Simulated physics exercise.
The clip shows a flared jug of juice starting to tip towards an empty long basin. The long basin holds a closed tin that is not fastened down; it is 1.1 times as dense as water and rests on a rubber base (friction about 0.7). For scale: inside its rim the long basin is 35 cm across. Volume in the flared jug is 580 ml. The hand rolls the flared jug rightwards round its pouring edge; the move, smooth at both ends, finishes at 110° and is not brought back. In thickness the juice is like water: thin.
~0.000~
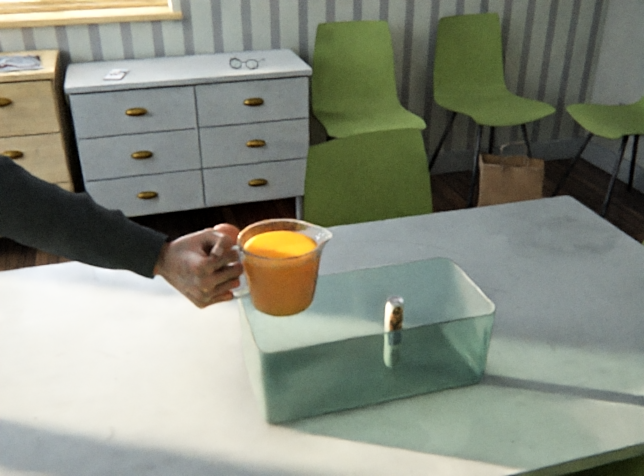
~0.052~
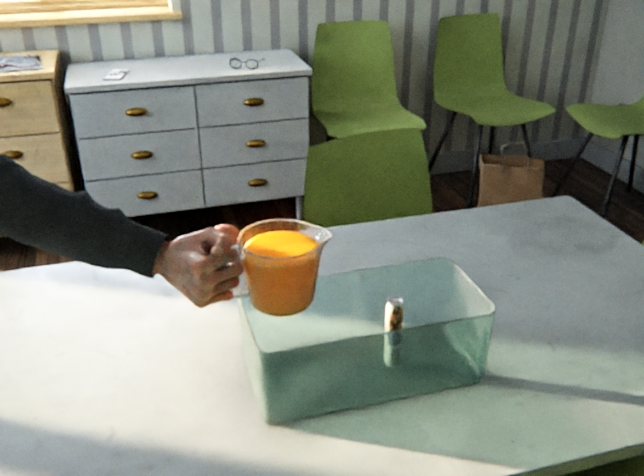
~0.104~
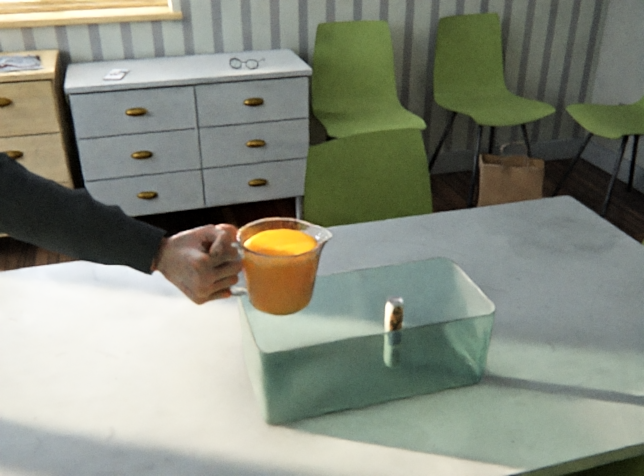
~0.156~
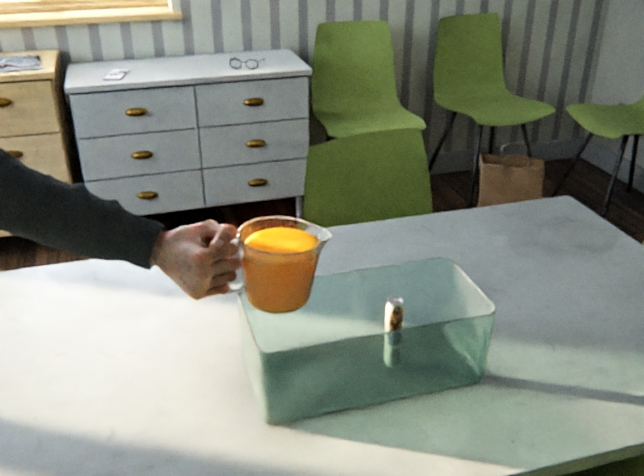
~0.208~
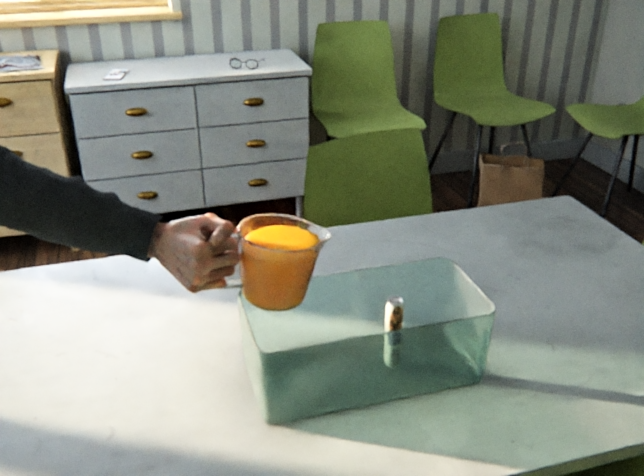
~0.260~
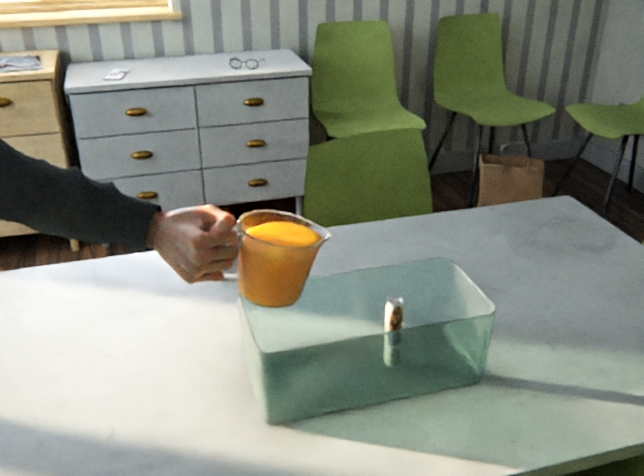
At the start, a hand holds a clear jug of orange juice upright above the left end of an empty, pale green long basin, which has a small closed tin inside. The hand then slowly tilts the jug slightly rightwards, the juice shifting within it while the basin and tin stay still.
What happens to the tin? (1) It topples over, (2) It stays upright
It topples over.
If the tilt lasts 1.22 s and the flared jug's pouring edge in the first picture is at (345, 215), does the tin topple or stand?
It does not tip.
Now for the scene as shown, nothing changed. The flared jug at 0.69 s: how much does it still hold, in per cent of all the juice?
Remaining: Near 70 % of the total.
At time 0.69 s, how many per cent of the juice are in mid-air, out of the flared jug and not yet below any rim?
Some 22 per cent, I reckon.
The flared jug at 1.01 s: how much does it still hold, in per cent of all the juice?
10 per cent or thereabouts.
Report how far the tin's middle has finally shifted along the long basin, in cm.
In the end the tin's centre has shifted about 6.5 centimetres.
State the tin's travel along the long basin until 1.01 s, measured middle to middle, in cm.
Close to 6 cm.
By 0.69 s the tilt is 68° and 69 per cent is still to pour; the tin stands where it began.
By 1.01 s the tilt is 103° and 11 per cent is still to pour; the tin lies on its side.
By 1.34 s the tilt is 110° and 0 per cent is still to pour; the tin lies on its side.
By 1.70 s the tilt is 110° and 0 per cent is still to pour; the tin lies on its side.
At rest the tin lies on its side.
